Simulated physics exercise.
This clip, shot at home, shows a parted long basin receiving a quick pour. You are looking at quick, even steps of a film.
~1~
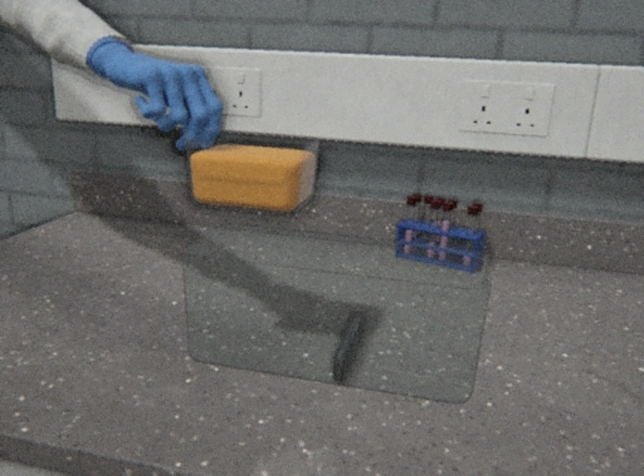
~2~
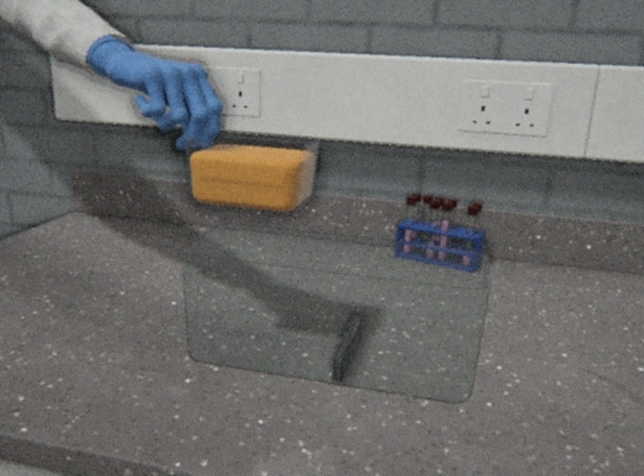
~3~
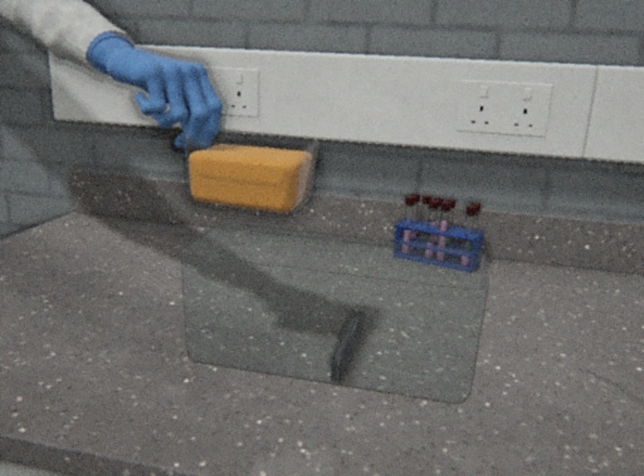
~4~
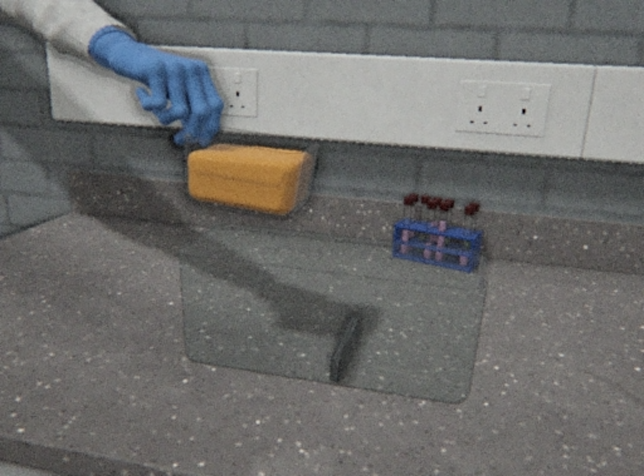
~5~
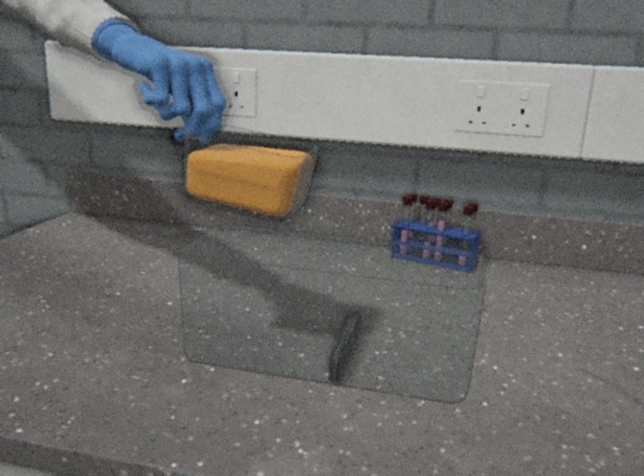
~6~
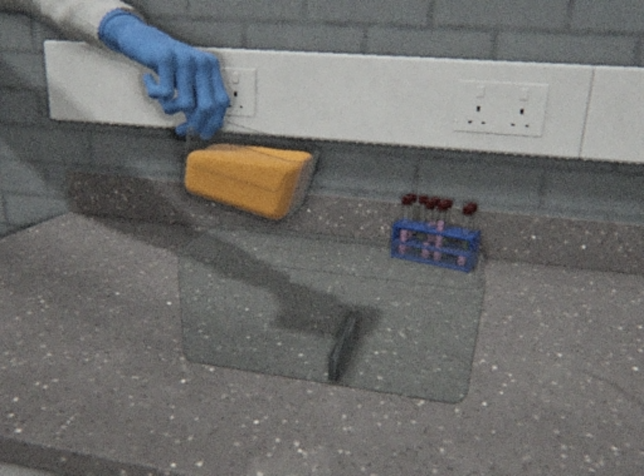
The clip opens with a blue-gloved hand holding a clear vessel with orange contents above a wide, see-through basin with a dark divider, near a blue rack of tubes. The vessel barely moves at first, then gradually tilts, its right side dipping slightly as the hand shifts a little right.
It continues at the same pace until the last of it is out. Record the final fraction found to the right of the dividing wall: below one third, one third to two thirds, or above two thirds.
Final fraction right of the wall: One third to two thirds.
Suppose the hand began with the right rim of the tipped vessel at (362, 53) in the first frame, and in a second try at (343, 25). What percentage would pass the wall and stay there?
Near 80 in a hundred first, near 80 in a hundred second.
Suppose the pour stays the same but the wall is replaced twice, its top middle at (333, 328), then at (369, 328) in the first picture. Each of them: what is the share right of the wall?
Note: Roughly 70 % in case one, 30 % in case two.
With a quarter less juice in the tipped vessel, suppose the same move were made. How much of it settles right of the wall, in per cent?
It works out near 50 percent.
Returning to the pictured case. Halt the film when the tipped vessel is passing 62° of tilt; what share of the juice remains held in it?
Near 55 in a hundred still remains.
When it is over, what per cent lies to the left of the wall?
Roughly 45 %.
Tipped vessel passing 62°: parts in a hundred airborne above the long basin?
I'd say some 25 per cent.
A moment on, the tilt is 62° and 55 per cent is still to pour, 4 is left of the wall and 16 right of it.
Next, the tilt is 92° and 12 per cent is still to pour, 22 is left of the wall and 62 right of it.
Then the tilt is 98° and 1 per cent is still to pour, 38 is left of the wall and 60 right of it.
Later the tilt is 98° and 0 per cent is still to pour, 43 is left of the wall and 57 right of it.
At rest 43 per cent lies left of the wall, 57 right of it and 0 outside.
